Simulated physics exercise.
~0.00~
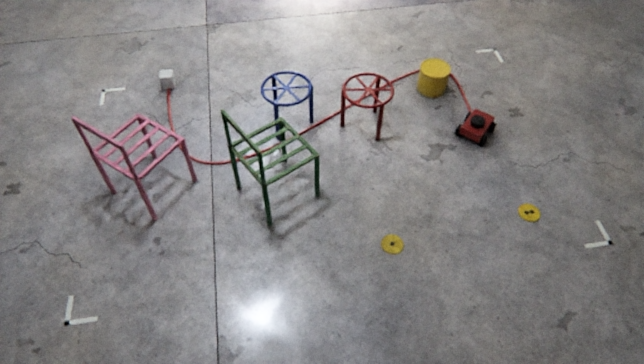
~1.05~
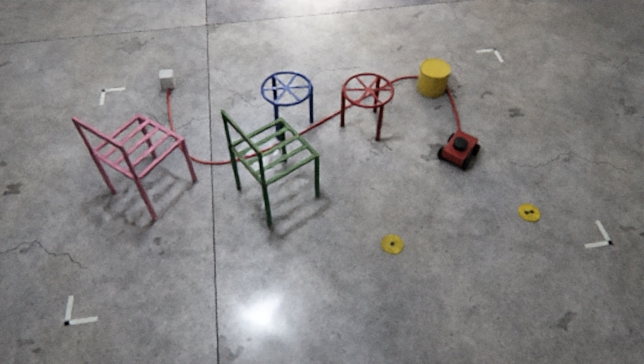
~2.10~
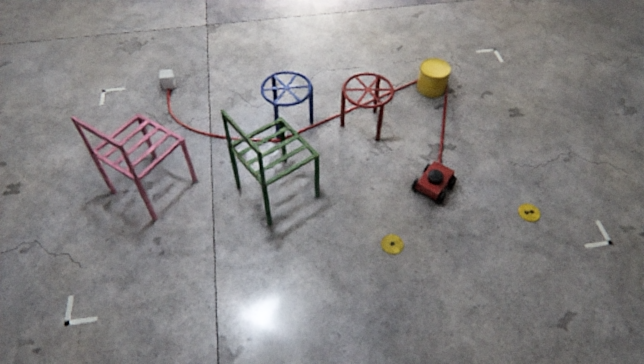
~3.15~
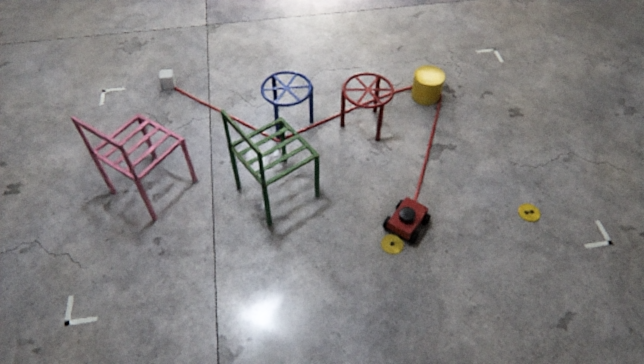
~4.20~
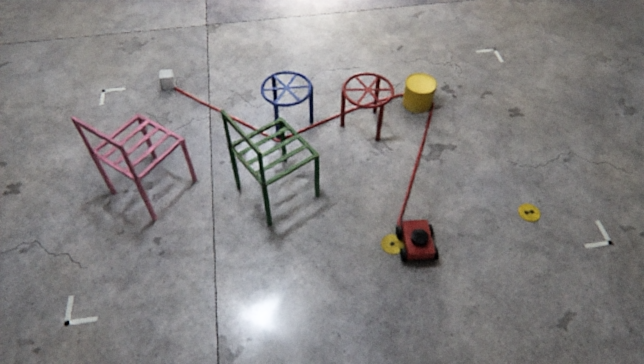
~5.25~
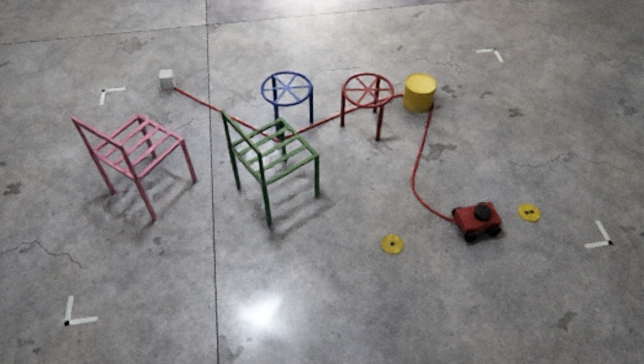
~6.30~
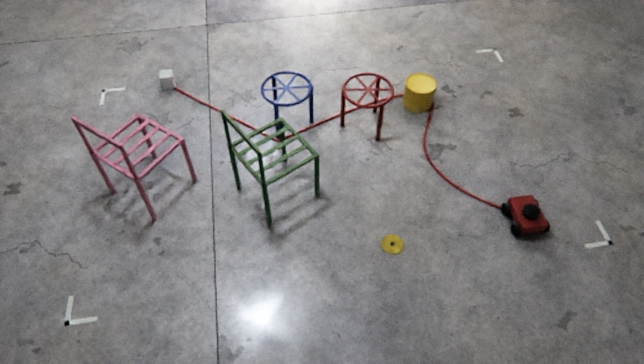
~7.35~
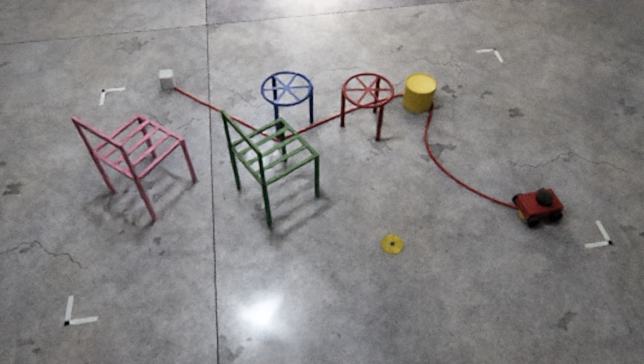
A small red cart trailing a red lead past chairs and stools rolled down and left to one yellow mark, the lead tightening and dragging the yellow bucket slightly, then turned and drove right past the other mark, stopping with the bucket still upright.
